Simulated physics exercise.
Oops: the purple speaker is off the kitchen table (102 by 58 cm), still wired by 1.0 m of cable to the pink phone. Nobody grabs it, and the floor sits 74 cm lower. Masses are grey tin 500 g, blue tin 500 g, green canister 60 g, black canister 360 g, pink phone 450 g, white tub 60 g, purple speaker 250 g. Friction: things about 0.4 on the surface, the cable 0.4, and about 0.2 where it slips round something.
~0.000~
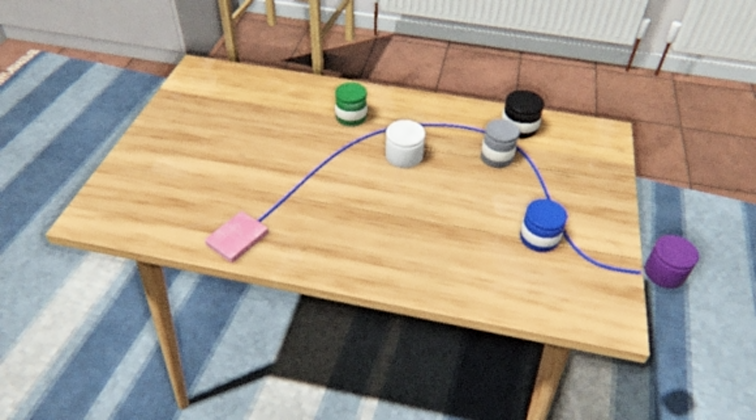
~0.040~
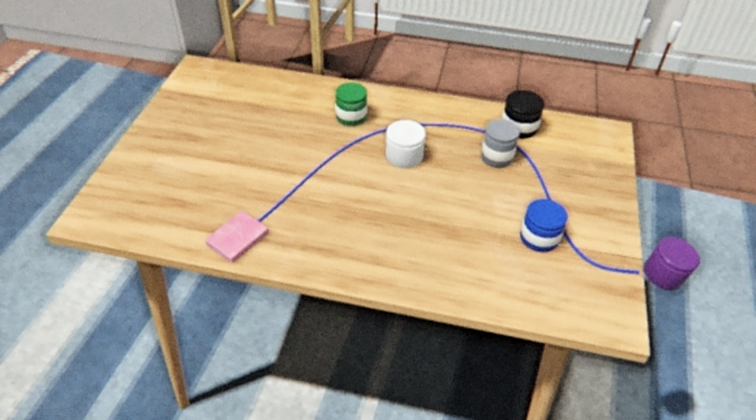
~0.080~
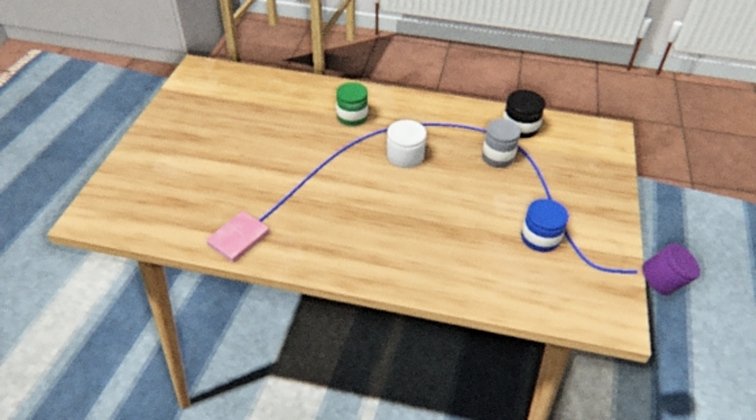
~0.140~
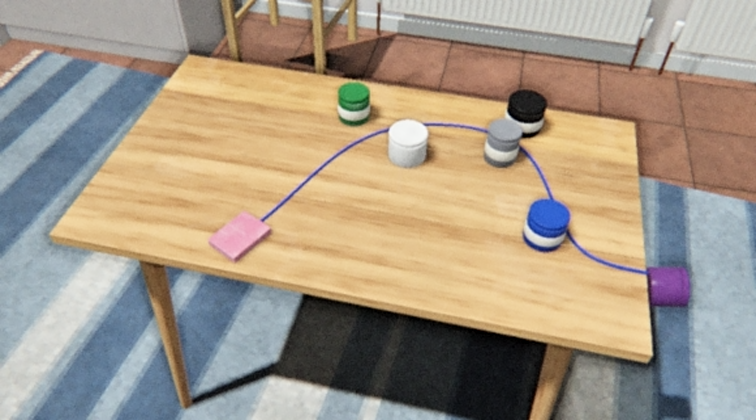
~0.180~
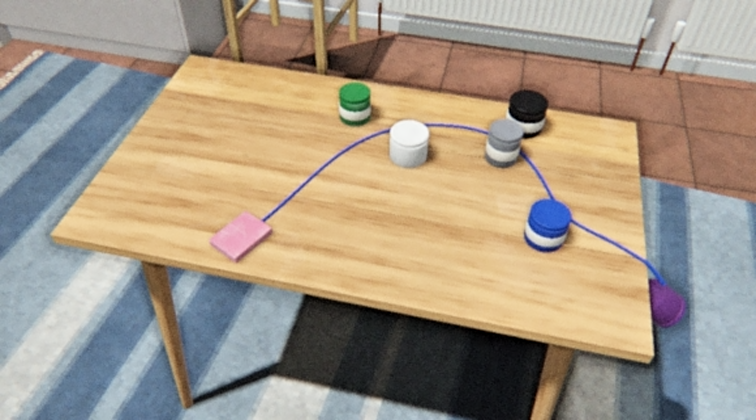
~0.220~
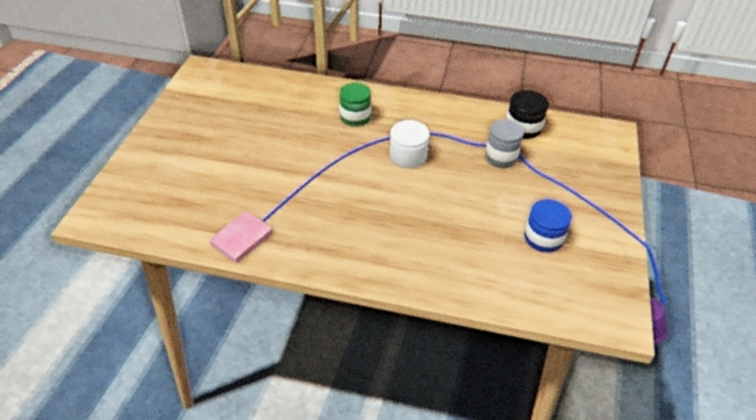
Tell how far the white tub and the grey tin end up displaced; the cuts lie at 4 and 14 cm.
Outcome: You'll see the white tub move a great deal, you'll see the grey tin move next to nothing.
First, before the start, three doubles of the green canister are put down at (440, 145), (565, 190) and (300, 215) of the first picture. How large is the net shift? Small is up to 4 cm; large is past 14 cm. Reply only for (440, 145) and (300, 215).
The first would move a long way, and the second would move just a bit.
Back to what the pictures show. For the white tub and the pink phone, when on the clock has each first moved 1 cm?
White tub 0.28 s; pink phone 1.00 s, roughly.
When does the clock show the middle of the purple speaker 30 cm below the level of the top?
Time: 0.70 s.
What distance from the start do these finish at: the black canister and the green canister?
The black canister ends up around 0 cm from its start and the green canister around 0 cm.
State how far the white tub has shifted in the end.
About: White tub 30 cm.
By 0.5 s, the cable's tail end at (266, 222); white tub 23 cm off its start, purple speaker over the edge.
By 0.7 s, the cable's tail end at (266, 222); white tub 31 cm off its start, purple speaker over the edge.
By 1.0 s, the cable's tail end at (267, 222); white tub 31 cm off its start at (494, 244), purple speaker over the edge.
By 1.2 s, the cable's tail end at (270, 222); white tub 31 cm off its start, purple speaker over the edge, pink phone 1 cm off its start.
By 2.4 s, the cable's tail end at (273, 222); white tub 31 cm off its start at (494, 244), grey tin 1 cm off its start at (507, 131), purple speaker over the edge, pink phone 2 cm off its start at (250, 230).
